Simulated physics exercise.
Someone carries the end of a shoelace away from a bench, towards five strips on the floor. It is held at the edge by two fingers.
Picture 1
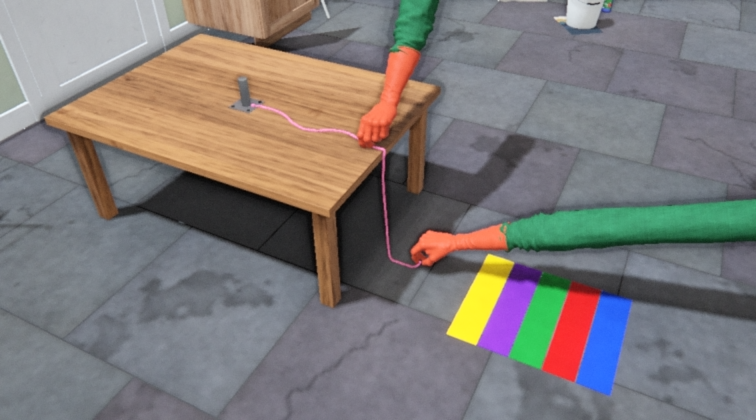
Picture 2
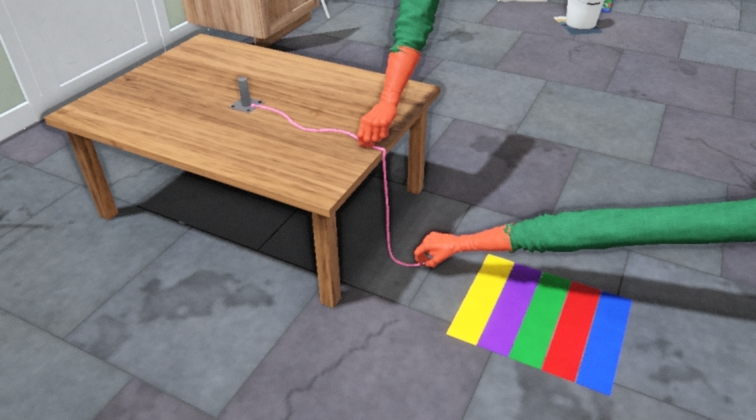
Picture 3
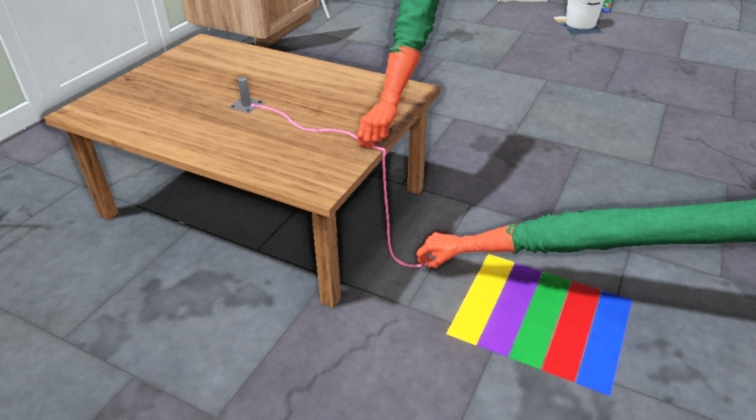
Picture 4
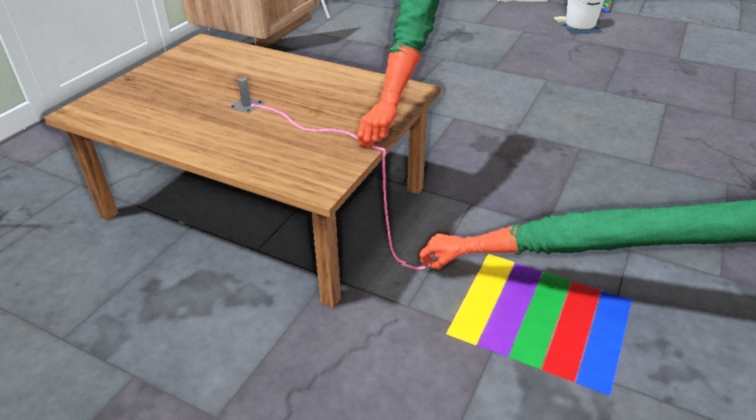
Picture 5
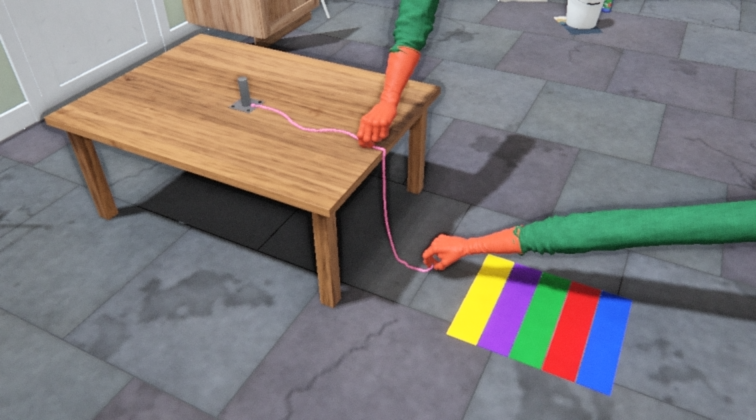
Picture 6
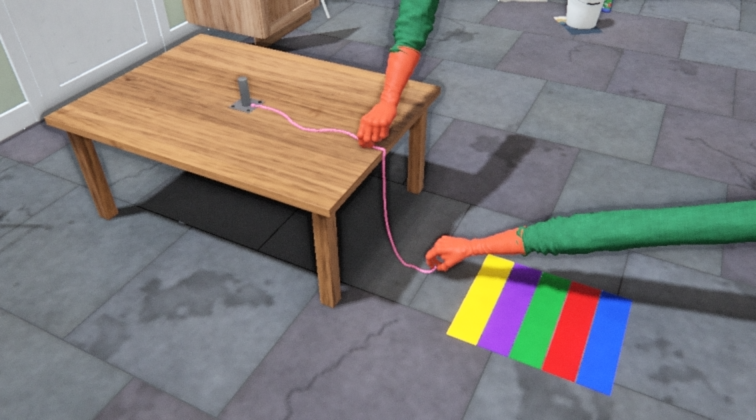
Pink shoelace end inching right in a gloved-looking orange hand beside coloured floor strips, while another hand pinches it at the table edge.
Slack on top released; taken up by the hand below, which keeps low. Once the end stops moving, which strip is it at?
It is at the purple strip.
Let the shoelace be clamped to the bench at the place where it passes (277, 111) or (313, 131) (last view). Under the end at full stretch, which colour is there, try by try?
Strip per try: Purple / purple.
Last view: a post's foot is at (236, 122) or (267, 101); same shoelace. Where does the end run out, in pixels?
Near (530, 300), then near (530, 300).
A little later, end near (468, 278); short of the strips.
Next, end near (497, 288); over yellow.
When it is tight, end near (516, 294); over purple. It halts on the purple strip.
